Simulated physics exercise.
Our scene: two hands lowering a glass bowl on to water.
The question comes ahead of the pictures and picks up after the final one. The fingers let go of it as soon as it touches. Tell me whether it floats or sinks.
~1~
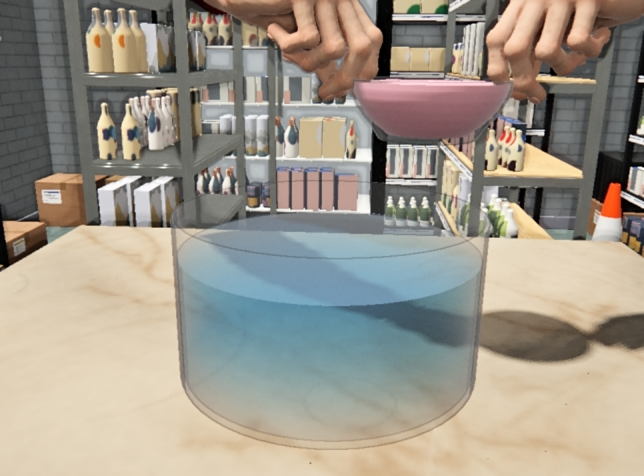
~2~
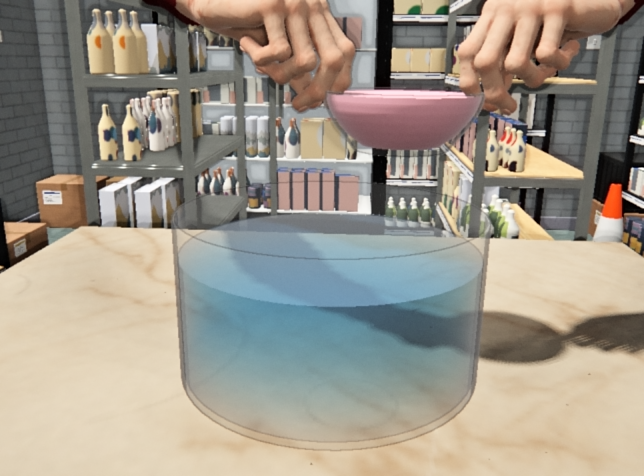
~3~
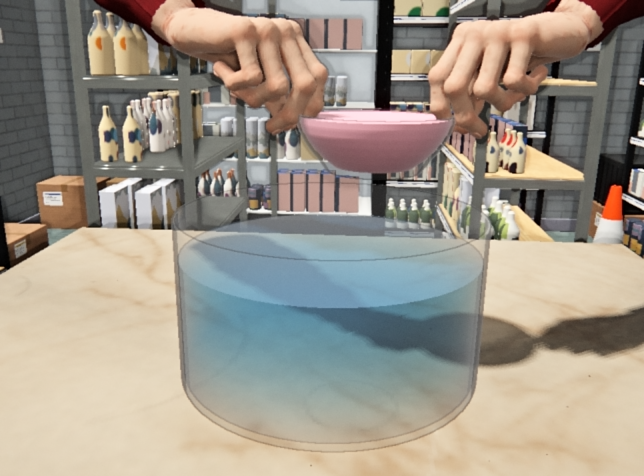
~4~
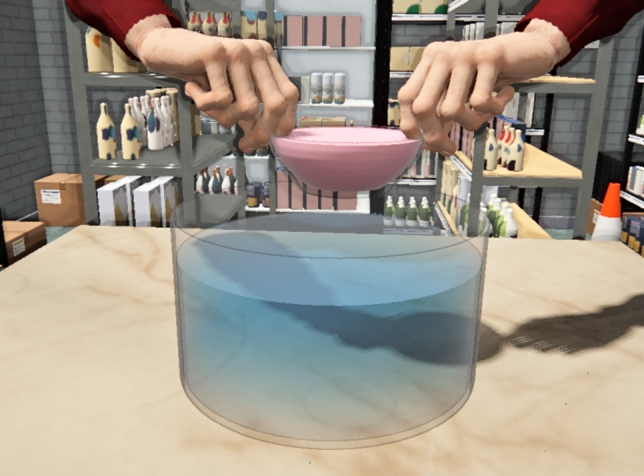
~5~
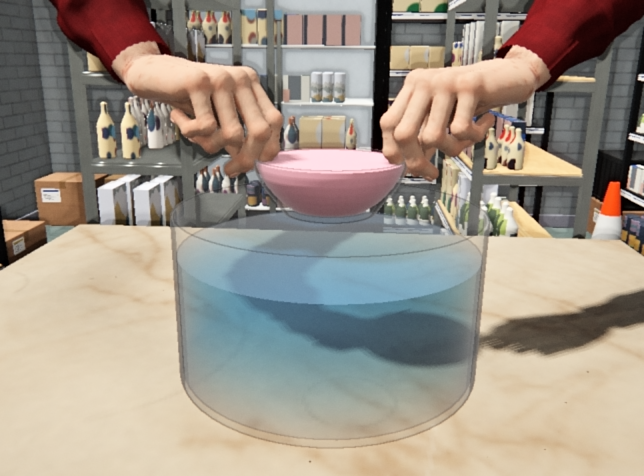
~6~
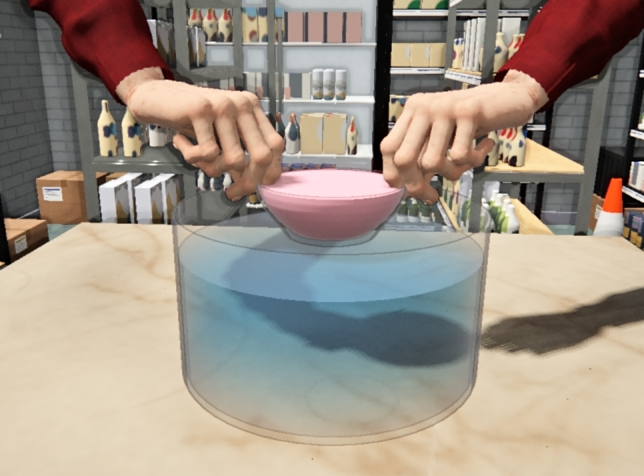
It sinks.
A moment on, the bowl dips into the water.
Further on, water pours in over its rim.
When it is over, the bowl lies on the bottom.
